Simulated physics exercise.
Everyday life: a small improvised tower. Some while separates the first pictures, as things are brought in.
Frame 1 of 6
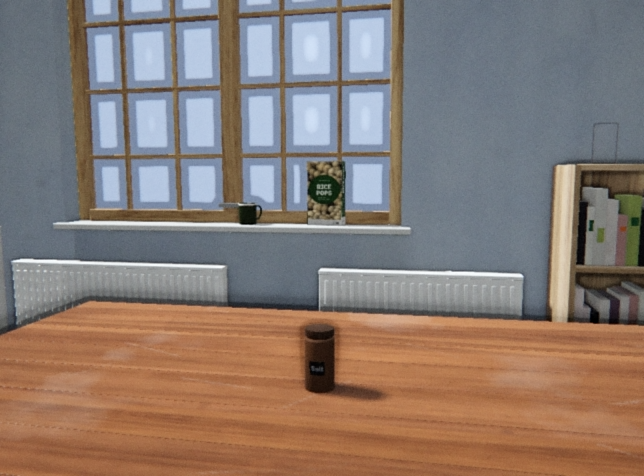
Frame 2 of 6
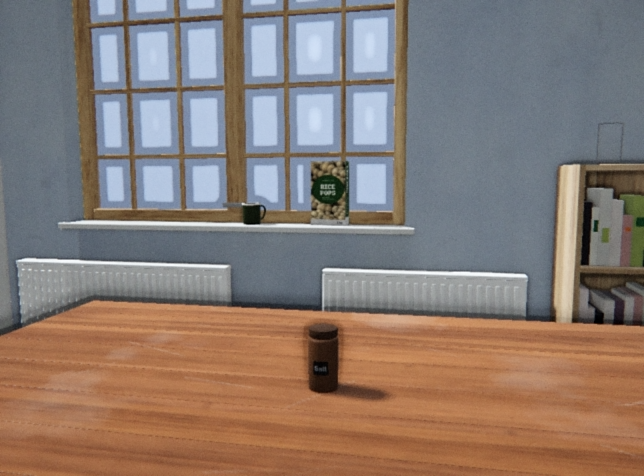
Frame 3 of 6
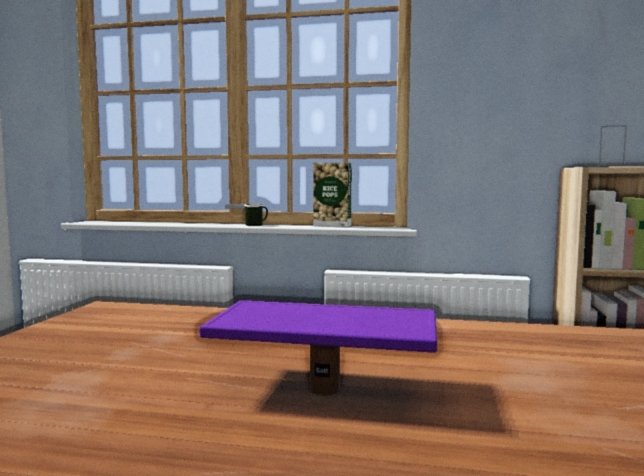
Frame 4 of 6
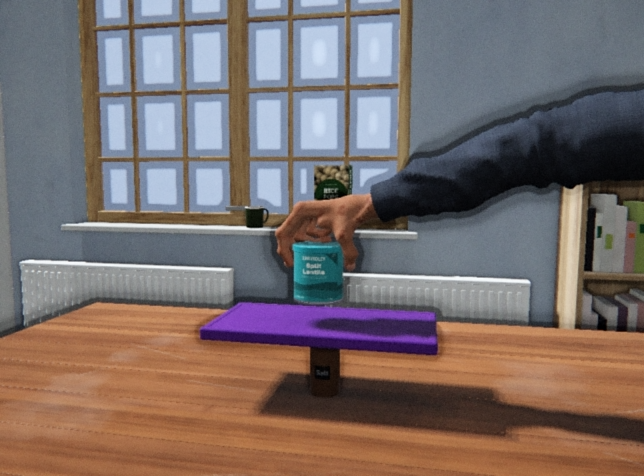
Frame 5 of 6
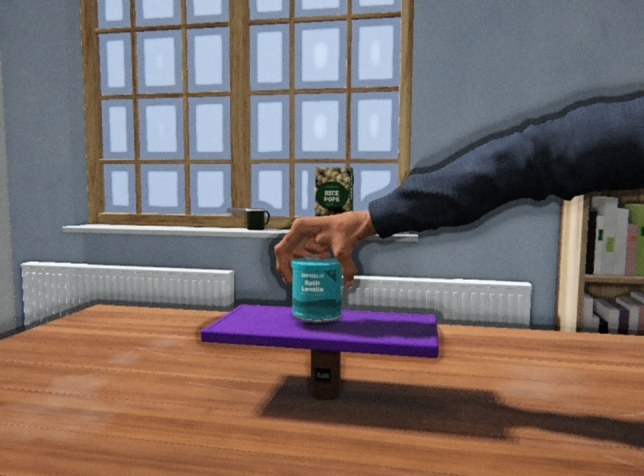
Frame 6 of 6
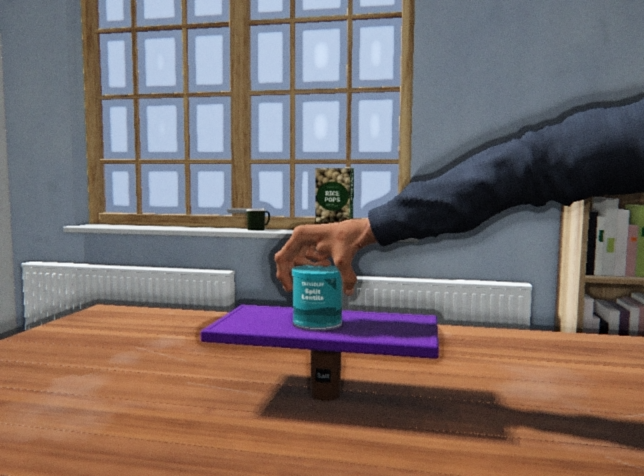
A hand lowering a turquoise tin onto a purple board that has appeared on top of a small brown jar on a wooden table.
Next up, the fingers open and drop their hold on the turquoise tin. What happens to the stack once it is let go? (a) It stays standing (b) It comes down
It stays standing (a).
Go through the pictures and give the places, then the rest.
In the first picture, the last thing is not in view yet.
In the second picture, the last thing is not in view yet.
In the third picture, the last thing is not in view yet; purple lid (324, 323).
The fourth picture shows coming down; turquoise tin (318, 272); purple lid (325, 325).
The fifth picture shows coming down; turquoise tin (317, 289); purple lid (325, 328).
The sixth picture shows in place under the hand; turquoise tin (318, 297); purple lid (326, 328).
Then, 0.20 s past the last view, nothing moves.
Then, 0.50 s past the last view, turquoise tin resting near (318, 297).
Finally, all 3 still in place. Final places as the last picture's camera would see them, turquoise tin near (318, 297). The stack keeps its balance.
